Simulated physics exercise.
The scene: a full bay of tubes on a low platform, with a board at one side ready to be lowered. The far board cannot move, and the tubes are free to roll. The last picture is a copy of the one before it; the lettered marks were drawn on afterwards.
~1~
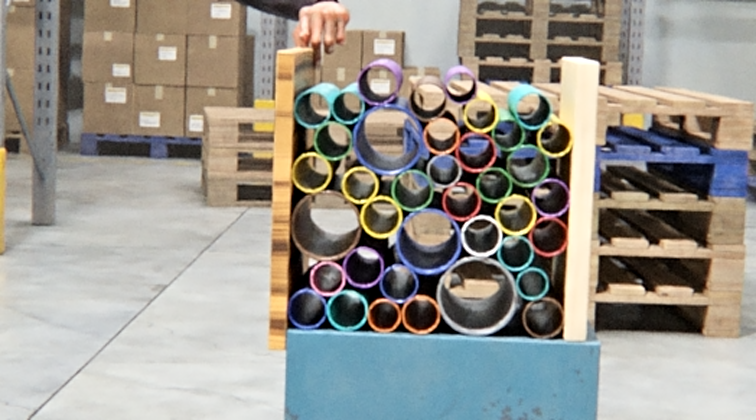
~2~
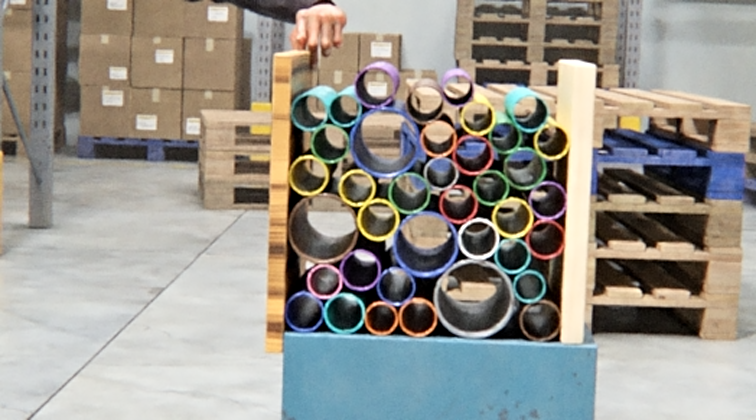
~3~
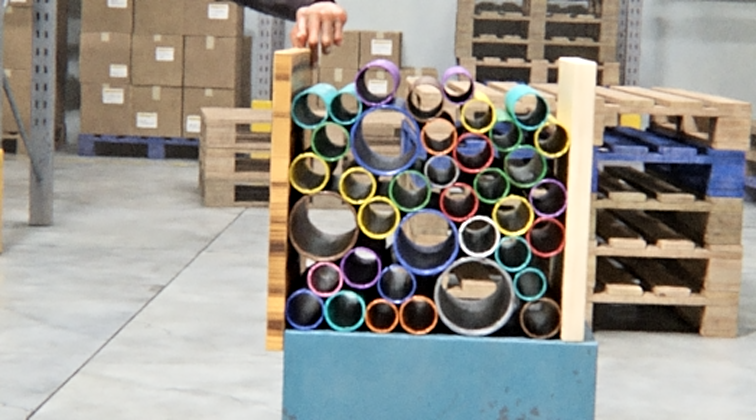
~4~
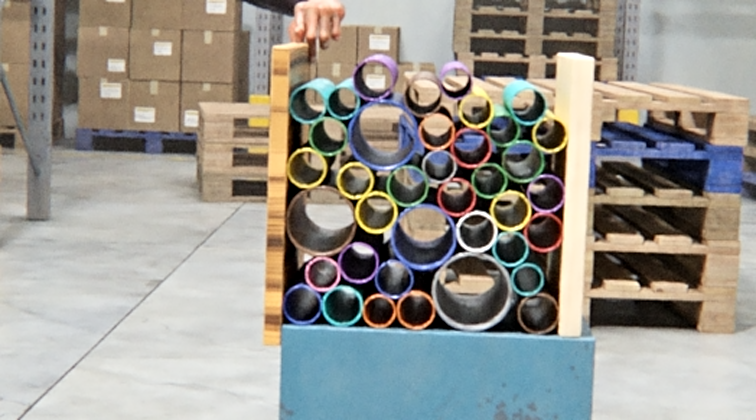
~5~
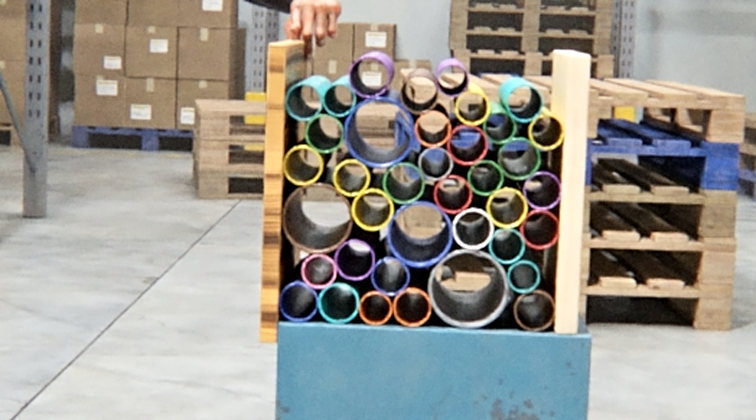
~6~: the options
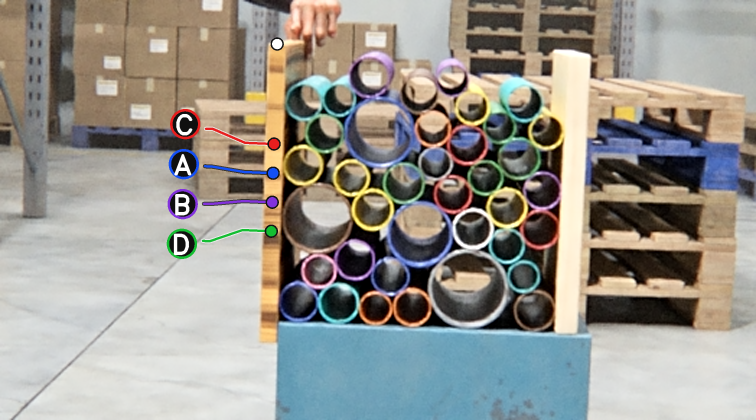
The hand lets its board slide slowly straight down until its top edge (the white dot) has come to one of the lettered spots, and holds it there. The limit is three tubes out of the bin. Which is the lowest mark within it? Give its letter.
Mark A is as low as it can go.
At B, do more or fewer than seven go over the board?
Fewer than seven.
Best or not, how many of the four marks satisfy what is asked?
Two of the four.
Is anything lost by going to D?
At D: Yes.
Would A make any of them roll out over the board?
Yes.
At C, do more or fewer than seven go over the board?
At C, fewer than seven.
On the marked copy, A at (273, 173); B at (272, 202); C at (274, 144); D at (271, 232); the white dot at (277, 44).
Taking A. A third of the way, top of the board (285, 105).
Two thirds of the way, top of the board (283, 172).
When it is over, top of the board (283, 173), one out over the board.
As for the rest, B more than three out over the board; C none out over the board; D more than three out over the board.
